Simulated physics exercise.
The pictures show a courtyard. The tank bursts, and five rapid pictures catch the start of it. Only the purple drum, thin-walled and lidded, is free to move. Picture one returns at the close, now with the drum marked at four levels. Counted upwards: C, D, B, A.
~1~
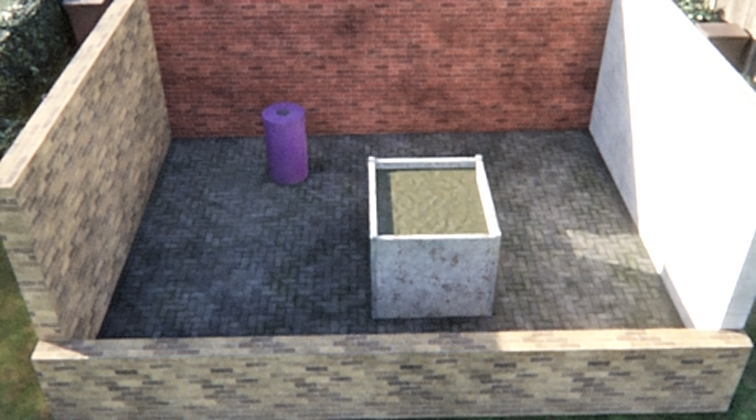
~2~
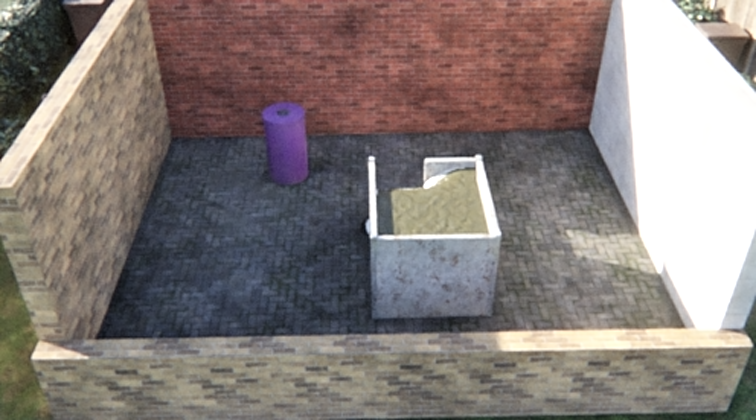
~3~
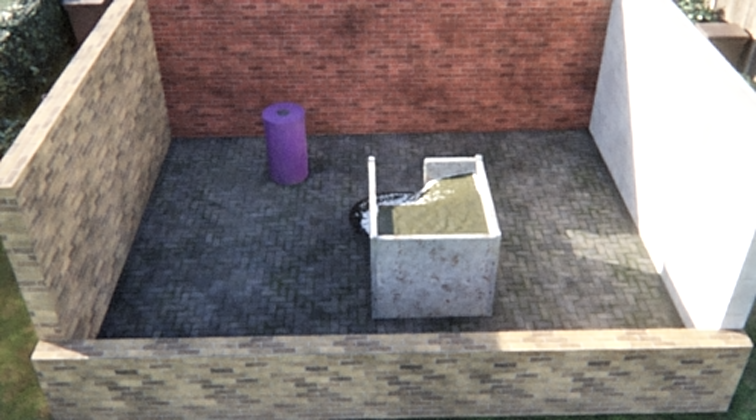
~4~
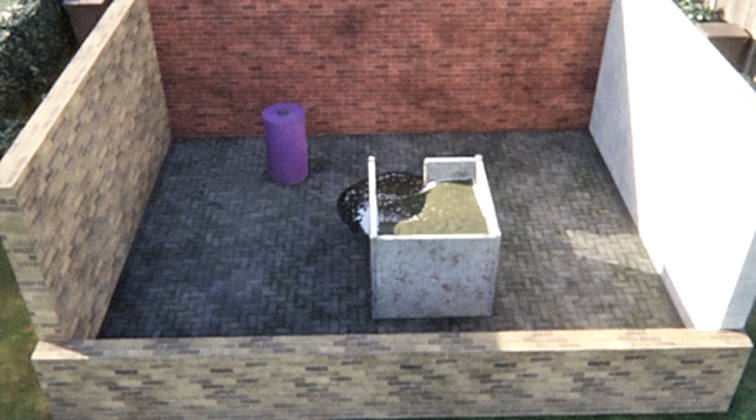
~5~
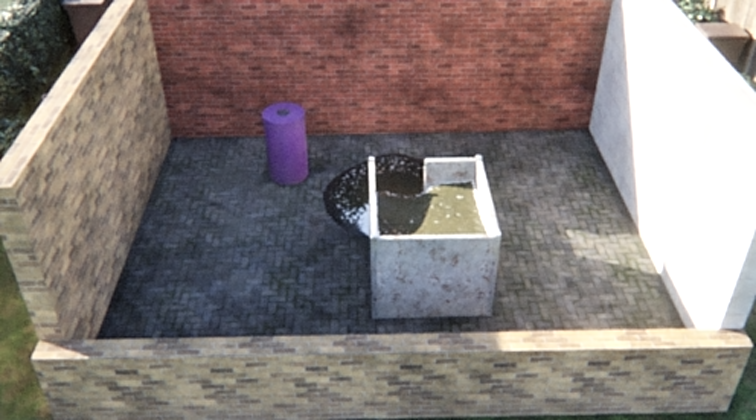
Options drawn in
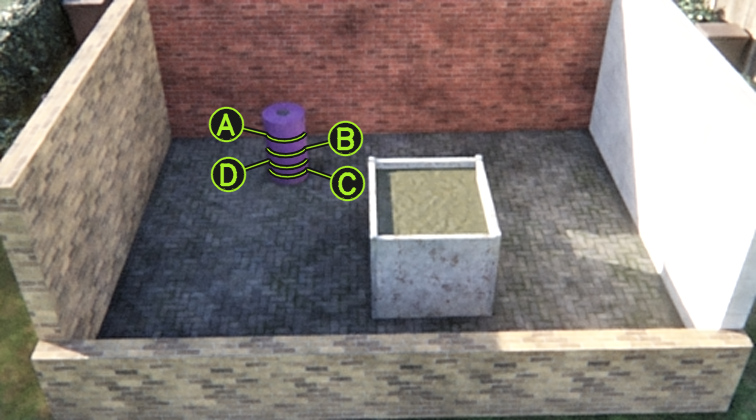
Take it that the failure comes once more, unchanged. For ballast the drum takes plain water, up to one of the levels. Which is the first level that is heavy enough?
I would pick line D.
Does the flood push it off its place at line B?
No.
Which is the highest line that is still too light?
It is C.
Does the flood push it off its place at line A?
No, not at all.
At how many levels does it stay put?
Three.
In lime, A at (284, 141); B at (285, 155); C at (287, 176); D at (286, 167); from the bottom up C, D, B, A.
With A, it does not move.
With B, it does not move.
With C, it is pushed about twice its own width away.
With D, it does not move.
